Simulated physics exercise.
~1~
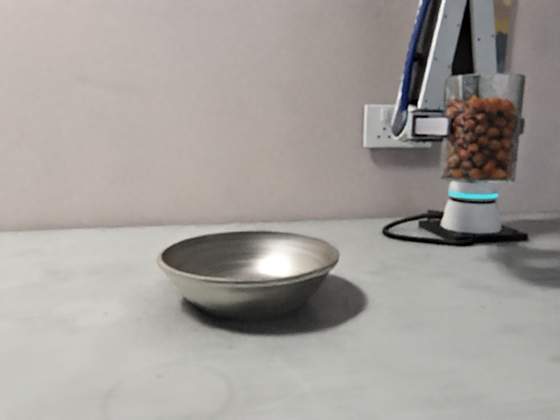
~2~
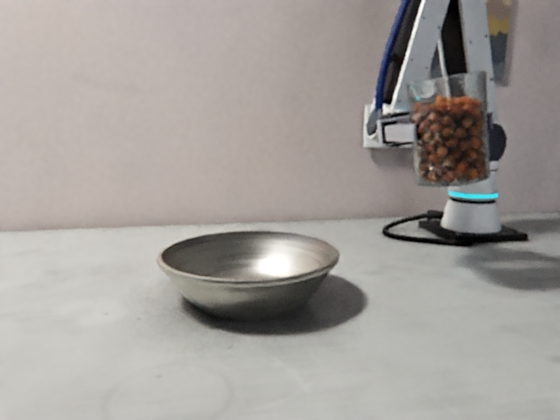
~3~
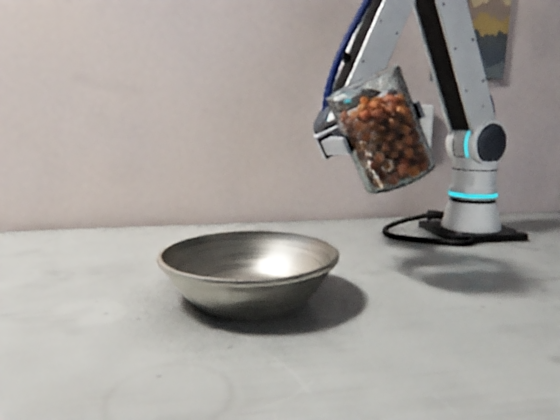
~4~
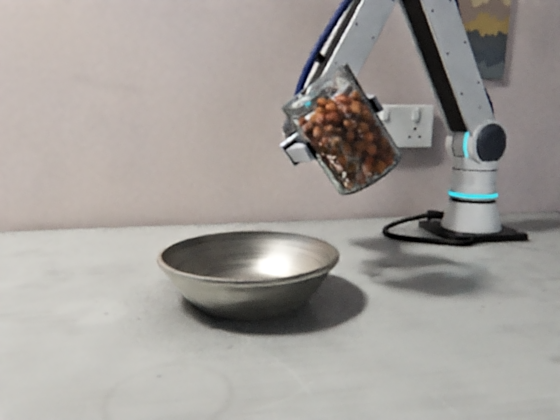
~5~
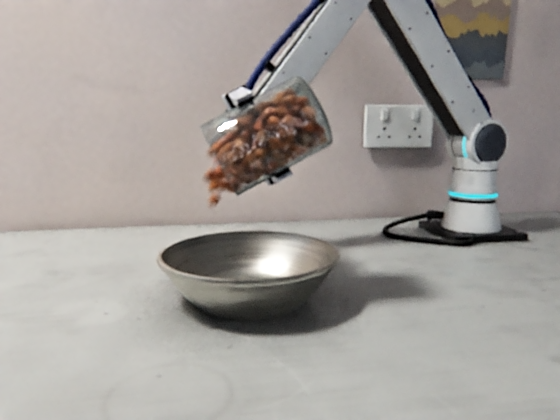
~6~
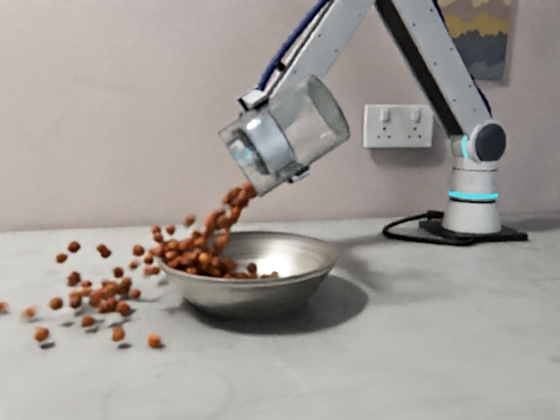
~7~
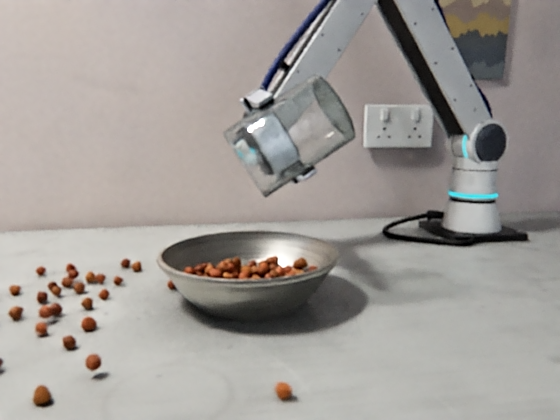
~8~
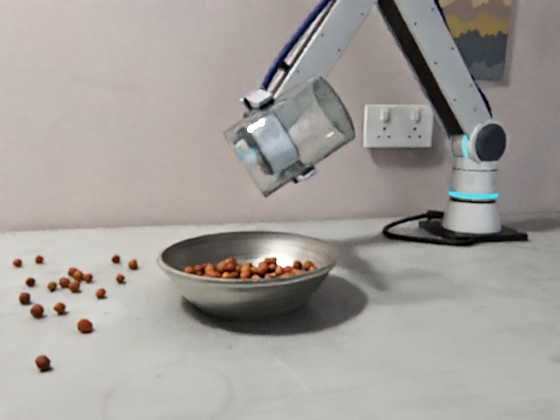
Robot arm carrying a clear beaker of hazelnuts leftward and tipping them into a metal bowl, many scattering across the grey table.
